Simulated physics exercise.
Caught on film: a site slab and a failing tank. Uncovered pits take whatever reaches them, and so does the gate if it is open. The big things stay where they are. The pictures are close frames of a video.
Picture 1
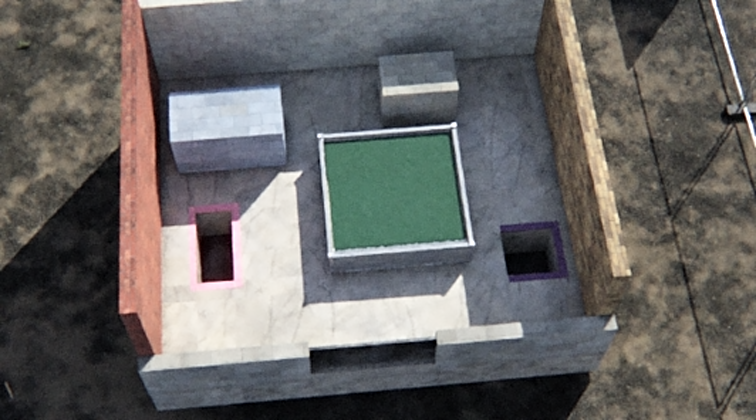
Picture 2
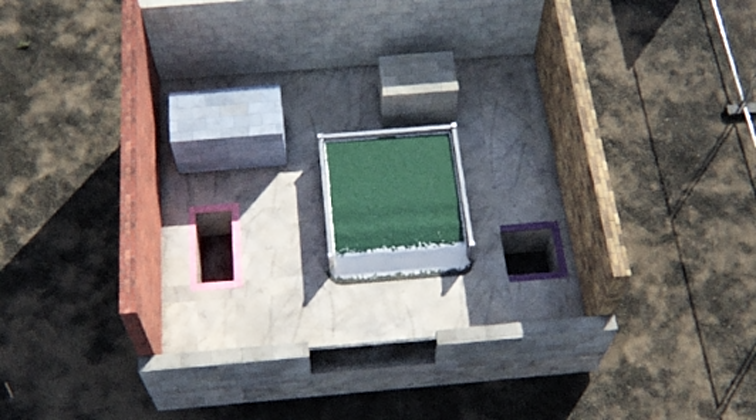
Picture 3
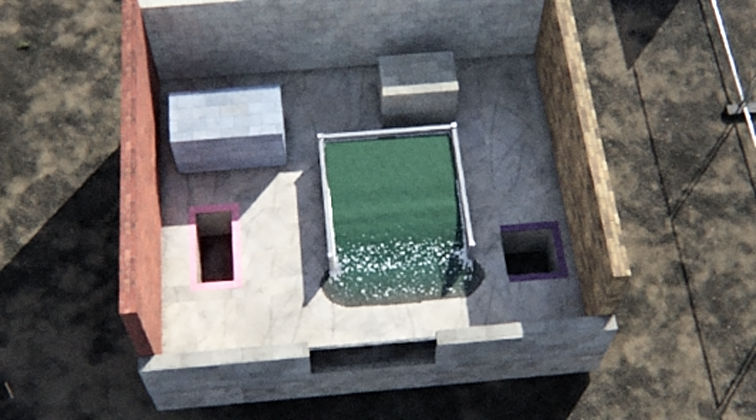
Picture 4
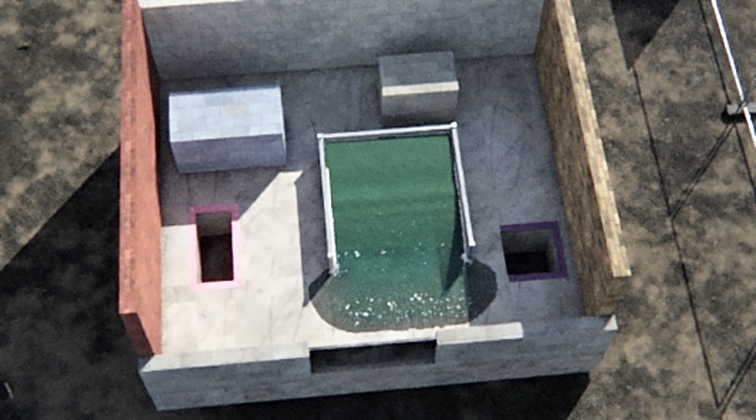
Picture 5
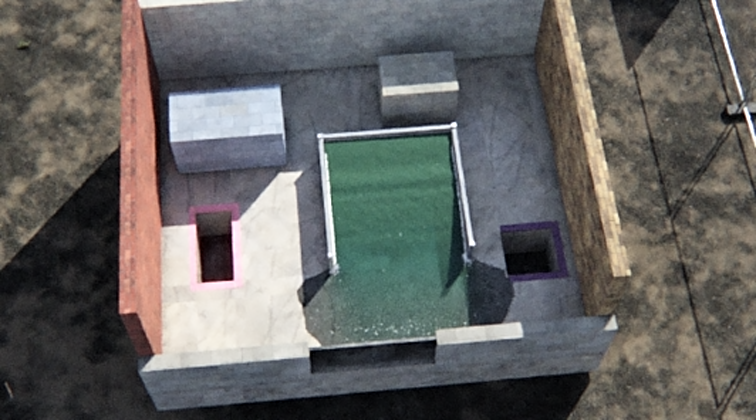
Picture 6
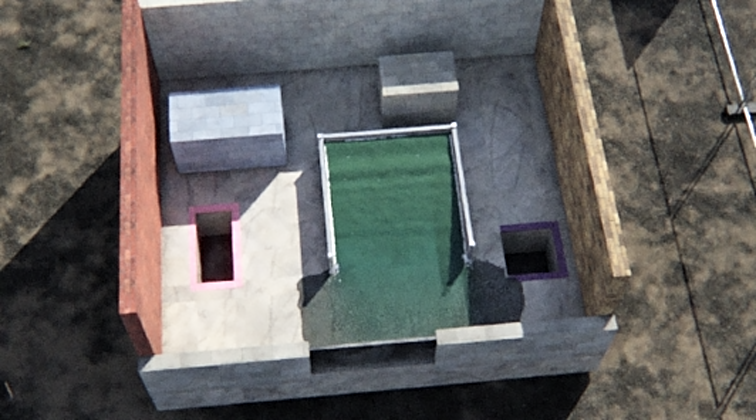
Green water burst from the near side of a square tank in a walled yard, then spread in a foamy sheet across the pale floor to the low front wall, between two square holes.
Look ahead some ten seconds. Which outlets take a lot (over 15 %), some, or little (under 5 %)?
The gate takes under 5 %; the purple pit takes over 15 %; the pink pit takes over 15 %.
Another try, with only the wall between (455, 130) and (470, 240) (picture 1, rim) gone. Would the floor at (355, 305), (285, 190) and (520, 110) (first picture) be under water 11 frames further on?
In turn: Free of water, dry, awash.
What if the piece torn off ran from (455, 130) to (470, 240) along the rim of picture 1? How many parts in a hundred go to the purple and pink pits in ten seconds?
In per cent: Purple 55, pink 2.
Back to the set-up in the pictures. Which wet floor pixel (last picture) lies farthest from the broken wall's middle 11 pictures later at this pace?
Roughly at (164, 372).
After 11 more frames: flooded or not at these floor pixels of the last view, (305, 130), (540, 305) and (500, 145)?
One after the other: Not flooded, awash, no water.
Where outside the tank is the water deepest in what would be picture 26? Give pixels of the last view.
Around (583, 336).
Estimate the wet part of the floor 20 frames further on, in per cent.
About 45 per cent.
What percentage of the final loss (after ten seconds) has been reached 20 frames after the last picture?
Close to 20 %.
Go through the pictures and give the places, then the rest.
In the first frame, the tank at (394, 191) is whole and still.
In the second frame, water pours out at (401, 260) and has run to (334, 276).
In the third frame, the front is at (327, 287), out from the gap at (401, 260).
In the fourth frame, the front is at (488, 294), out from the gap at (401, 260).
In the fifth frame, water pours out at (401, 261) and has run to a hidden place.
In the sixth frame, the front is at a hidden place, out from the gap at (401, 260).
A moment on, water covers 20 % of the floor; the gate 0 %, the purple pit 0 %, the pink pit 0 %.
Next, water covers 30 % of the floor; the gate 0 %, the purple pit 0 %, the pink pit 0 %.
Then, water covers 45 % of the floor; the gate 0 %, the purple pit 8 %, the pink pit 2 %.
Later, water covers 55 % of the floor; the gate 0 %, the purple pit 25 %, the pink pit 13 %.
In the end, water covers 75 % of the floor; the gate 0 %, the purple pit 35 %, the pink pit 19 %.
